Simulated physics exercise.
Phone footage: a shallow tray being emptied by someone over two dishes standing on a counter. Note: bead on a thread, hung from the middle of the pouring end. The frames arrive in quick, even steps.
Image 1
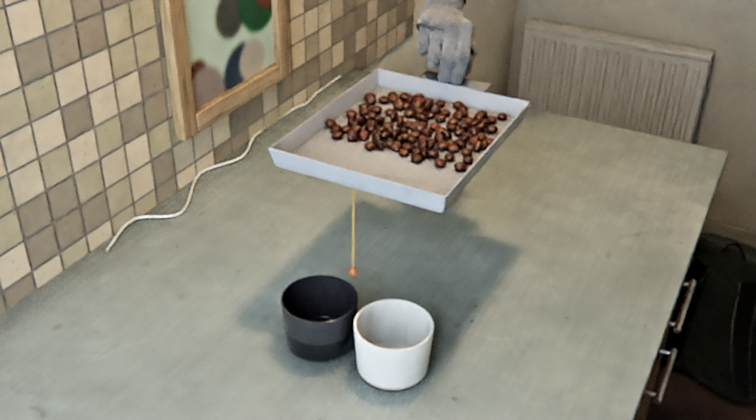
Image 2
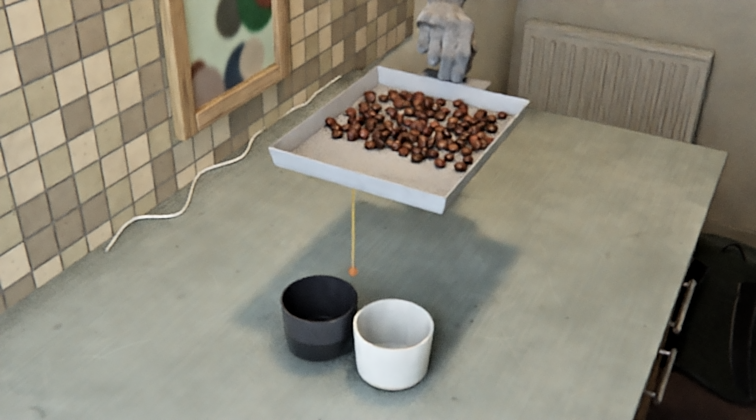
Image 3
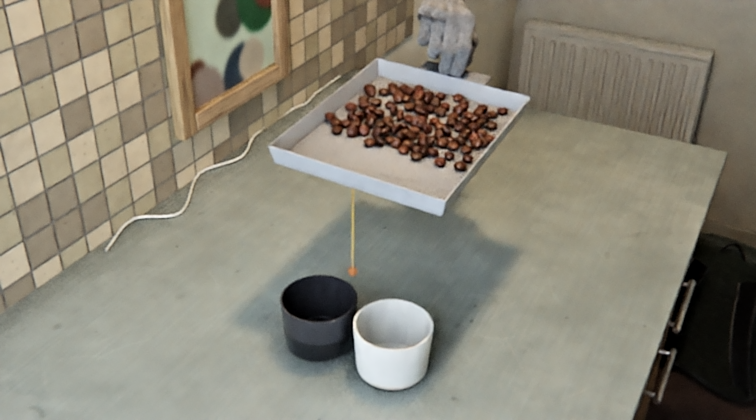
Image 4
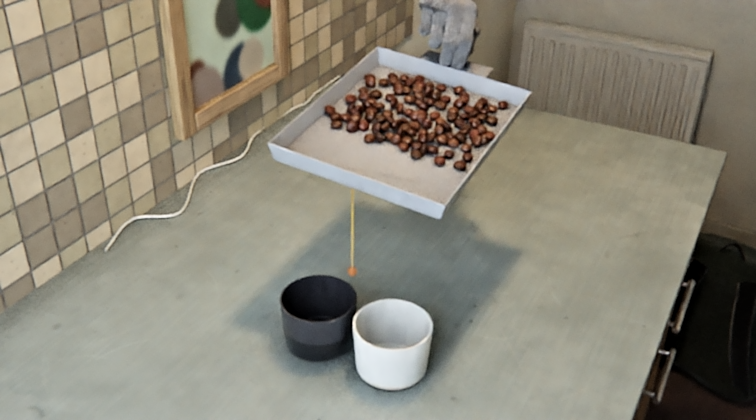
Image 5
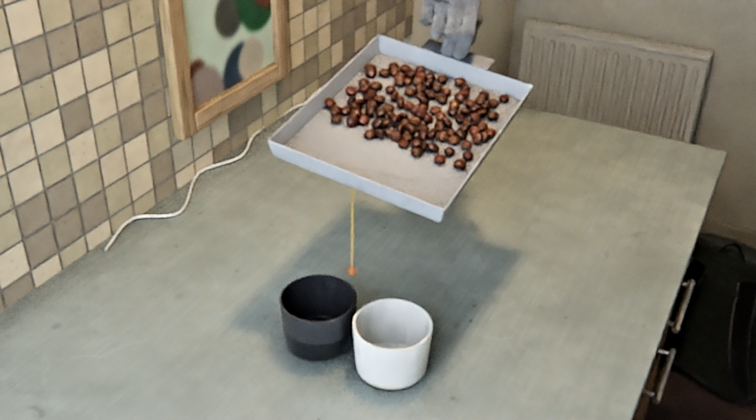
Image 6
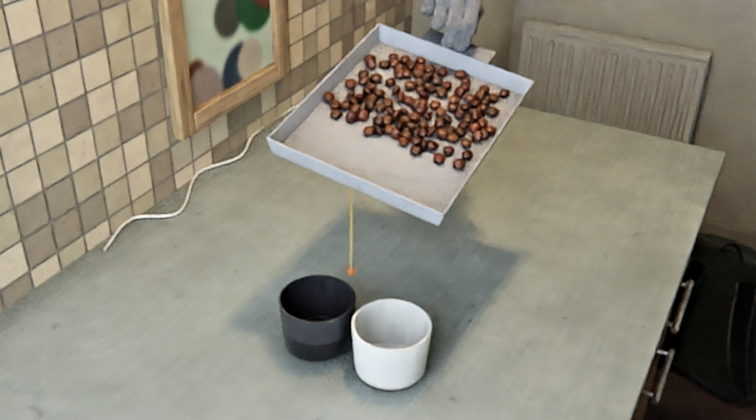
On a counter, a gloved hand tilts a tray of brown pieces above two dishes.
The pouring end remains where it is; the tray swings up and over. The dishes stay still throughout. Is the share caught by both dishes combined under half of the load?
Yes, it is below half.
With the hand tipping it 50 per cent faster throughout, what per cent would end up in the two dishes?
Roughly 30 %.
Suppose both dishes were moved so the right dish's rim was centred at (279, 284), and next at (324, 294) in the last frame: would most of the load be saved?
At the first place less than half, at the second not half.
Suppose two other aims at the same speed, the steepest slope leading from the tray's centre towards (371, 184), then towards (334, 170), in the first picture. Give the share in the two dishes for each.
First case about 70 percent; second case about 30 percent.
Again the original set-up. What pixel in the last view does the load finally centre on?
Resting centre, last picture - approx. (433, 345).
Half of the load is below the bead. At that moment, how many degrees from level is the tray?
It is at around 95 degrees by then.
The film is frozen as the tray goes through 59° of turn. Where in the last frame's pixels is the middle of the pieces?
(431, 179).
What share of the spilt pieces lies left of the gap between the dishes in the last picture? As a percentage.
It comes to about 0 percent.
Just after the last frame, tray tipped steeply; every one on the tray.
A moment on, tray tipped right over; roughly a quarter on the tray; roughly a quarter in the right dish; roughly half outside both; about a tenth in the air.
Further on, tray tipped past a quarter turn; roughly a quarter in the right dish; the larger part outside both.
When it is over, tray tipped past a quarter turn; roughly a quarter in the right dish; not one in the left dish; the larger part outside both.
